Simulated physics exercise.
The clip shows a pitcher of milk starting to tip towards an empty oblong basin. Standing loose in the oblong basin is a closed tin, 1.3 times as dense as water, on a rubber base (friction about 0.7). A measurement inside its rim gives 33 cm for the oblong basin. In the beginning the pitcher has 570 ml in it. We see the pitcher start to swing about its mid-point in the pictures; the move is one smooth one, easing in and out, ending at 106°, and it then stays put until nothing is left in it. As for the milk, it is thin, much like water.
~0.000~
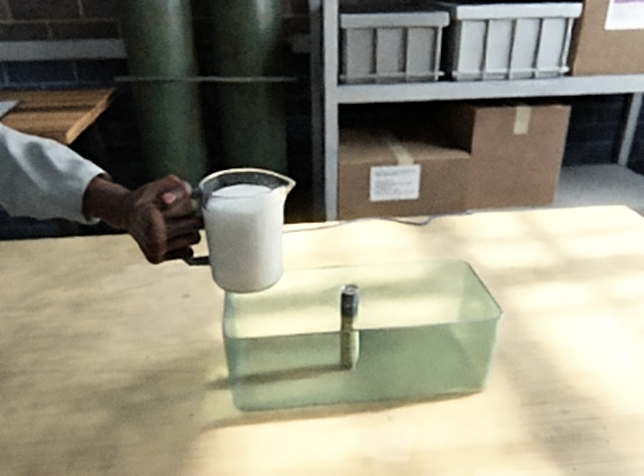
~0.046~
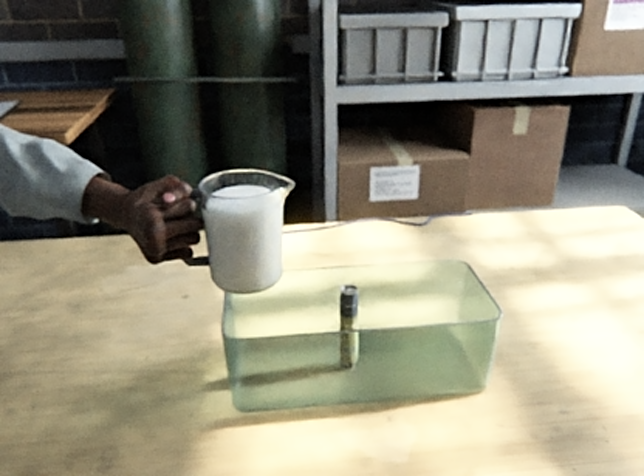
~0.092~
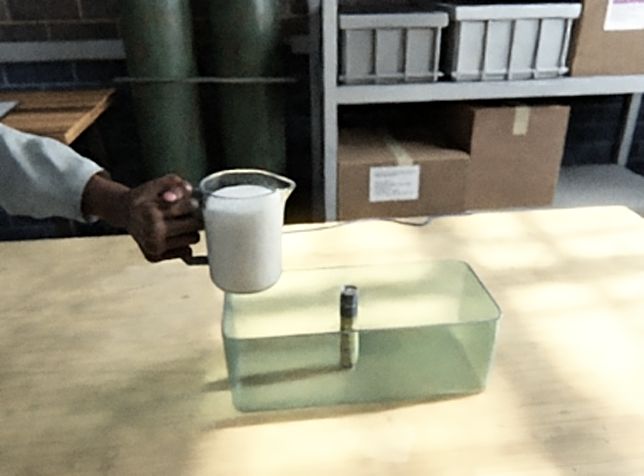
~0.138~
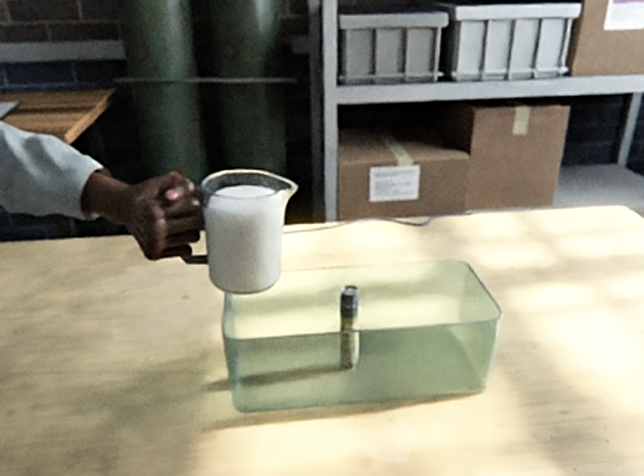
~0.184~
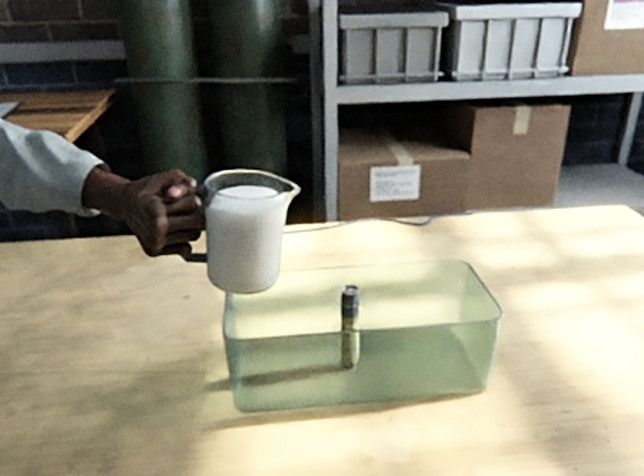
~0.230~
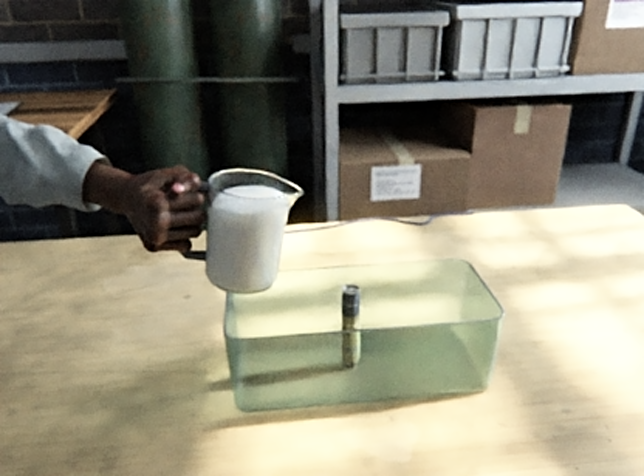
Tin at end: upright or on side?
It will go down.
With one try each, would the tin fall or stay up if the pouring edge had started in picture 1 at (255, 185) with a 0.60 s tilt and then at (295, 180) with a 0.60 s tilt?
In the first try it remains standing; in the second it comes down.
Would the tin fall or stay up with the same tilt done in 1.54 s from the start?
In that case the tin overturns.
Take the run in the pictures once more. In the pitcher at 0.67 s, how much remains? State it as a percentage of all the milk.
Remaining: Near 86 % of the total.
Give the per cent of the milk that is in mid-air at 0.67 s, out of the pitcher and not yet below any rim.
I'd say close to 12 per cent.
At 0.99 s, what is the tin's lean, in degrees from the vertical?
It sits at roughly 5°.
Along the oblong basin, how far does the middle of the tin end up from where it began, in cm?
It finishes around 8.5 cm from where it began.
After 0.67 s the tilt is 63° and 85 per cent is still to pour; the tin stands where it began.
After 0.99 s the tilt is 98° and 34 per cent is still to pour; the tin leans 6°.
After 1.33 s the tilt is 106° and 3 per cent is still to pour; the tin lies on its side.
After 1.70 s the tilt is 106° and 0 per cent is still to pour; the tin lies on its side.
In the end the tin lies on its side.
